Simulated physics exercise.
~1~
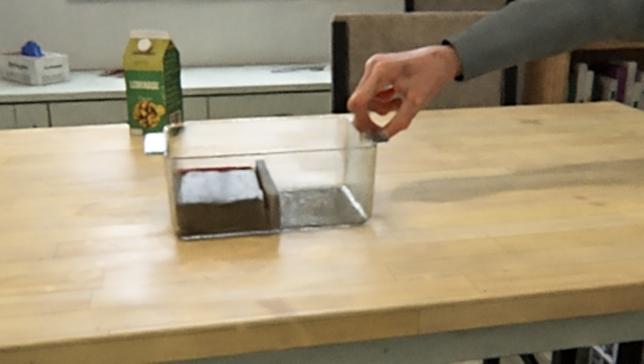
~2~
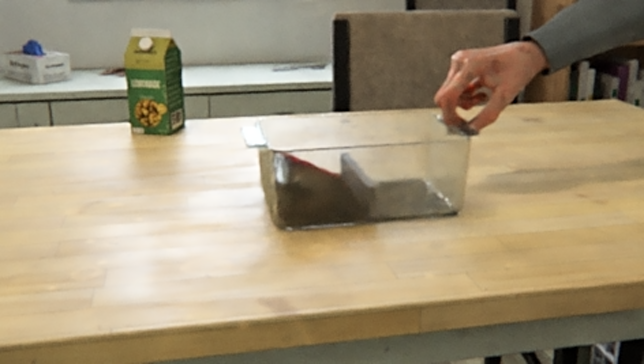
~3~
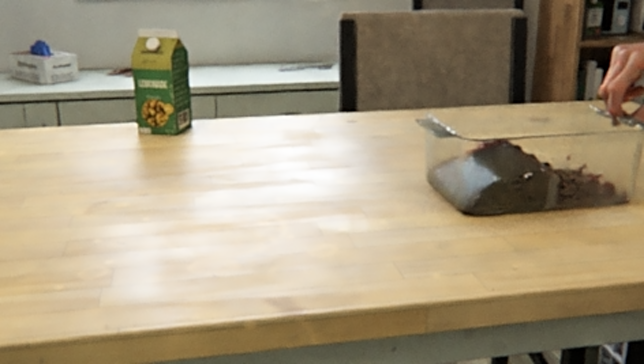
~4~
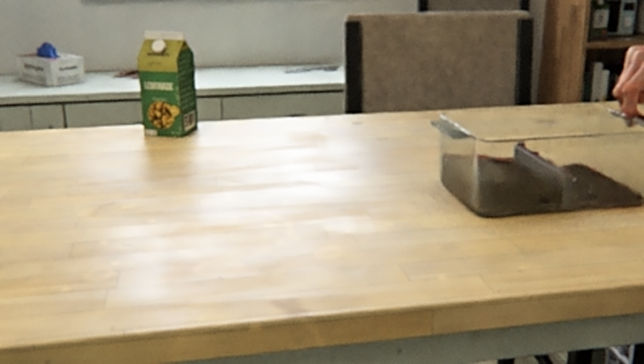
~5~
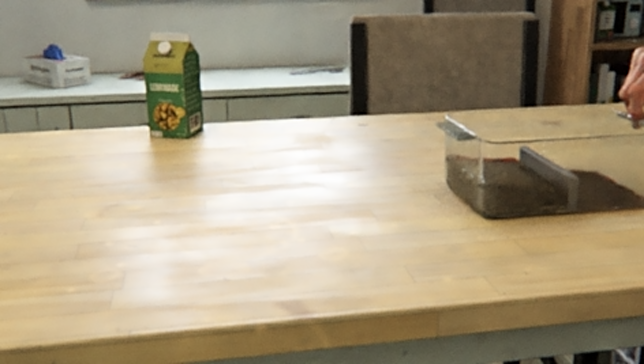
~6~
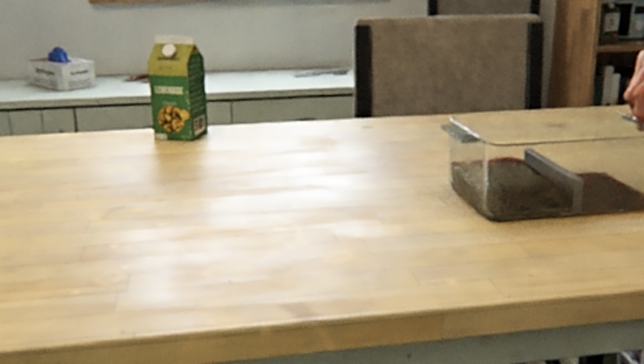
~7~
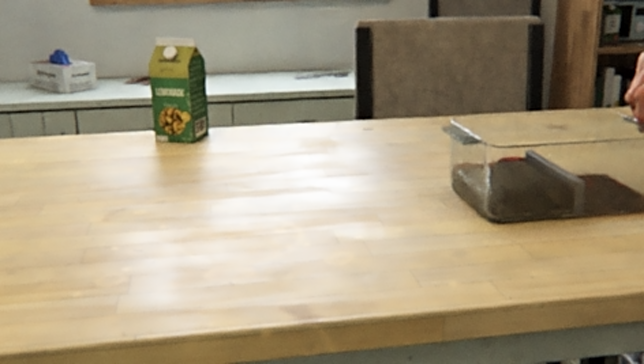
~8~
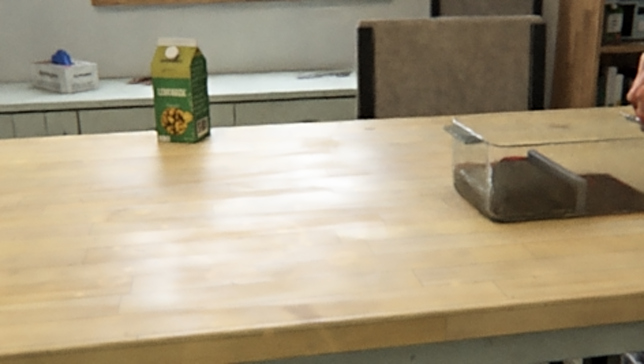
Divided clear box of dark liquid being pulled right across a wooden table by a hand, some liquid spilling over the divider and settling.
